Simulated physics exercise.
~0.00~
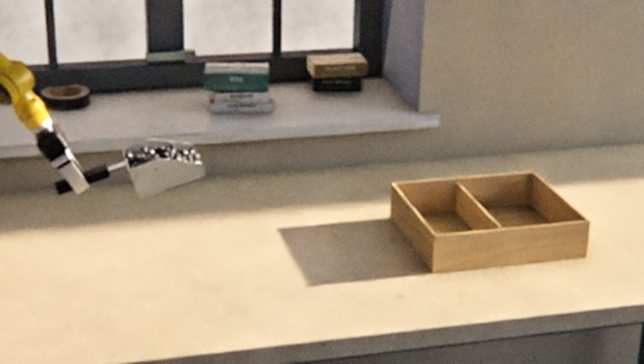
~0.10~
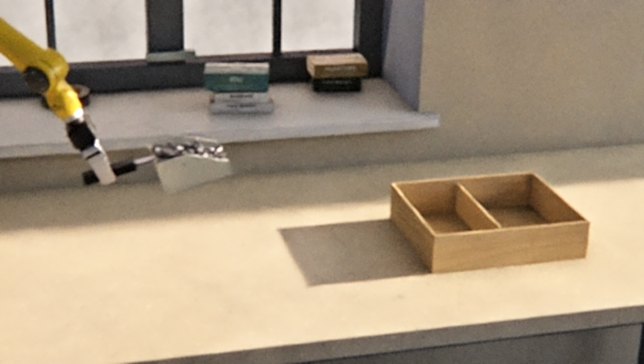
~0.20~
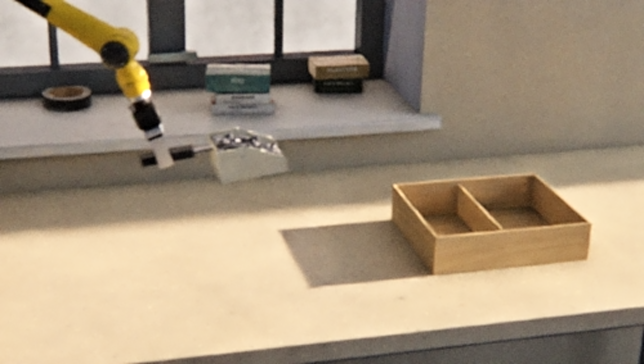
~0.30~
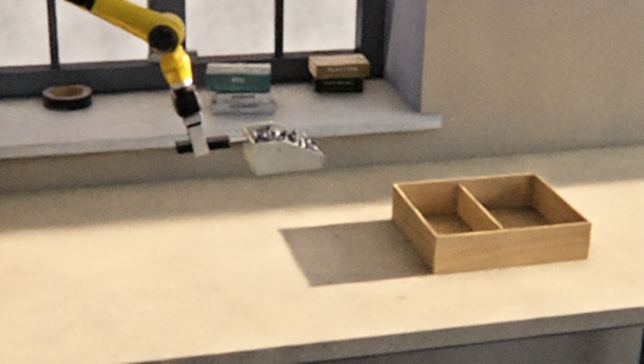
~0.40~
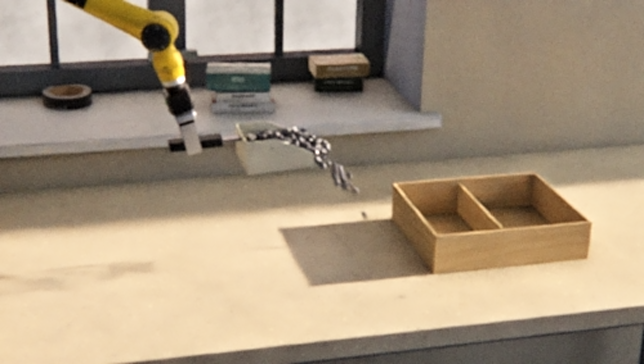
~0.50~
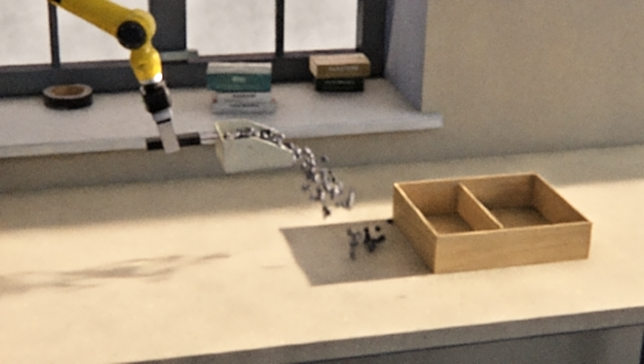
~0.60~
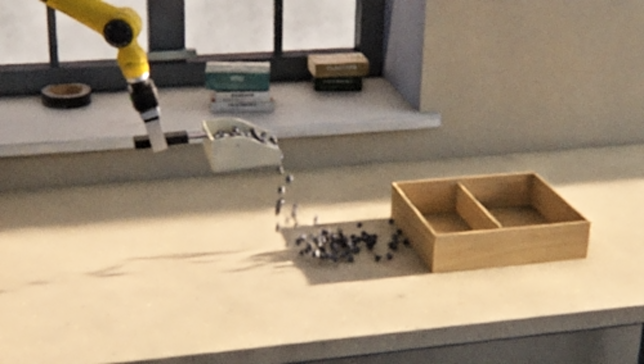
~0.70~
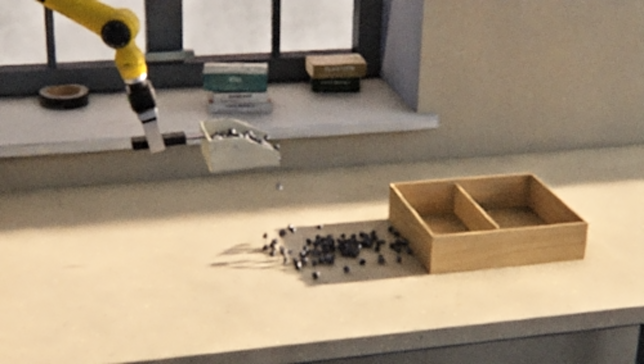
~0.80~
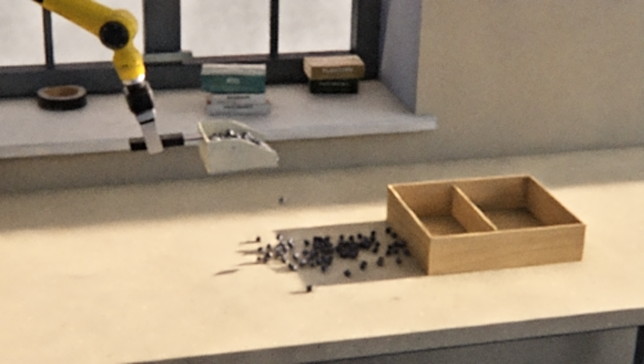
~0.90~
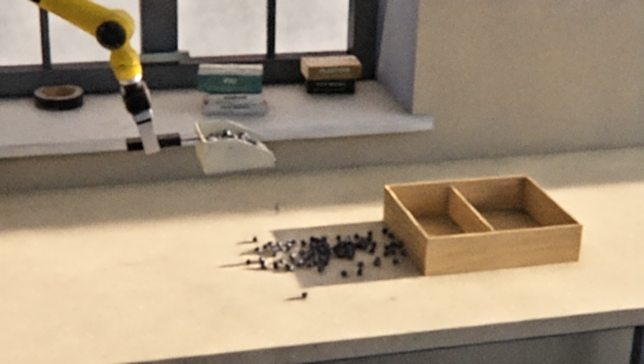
Above a sunlit table, a yellow robot arm jerks its scoop, spilling dark pebbles beside a wooden box.
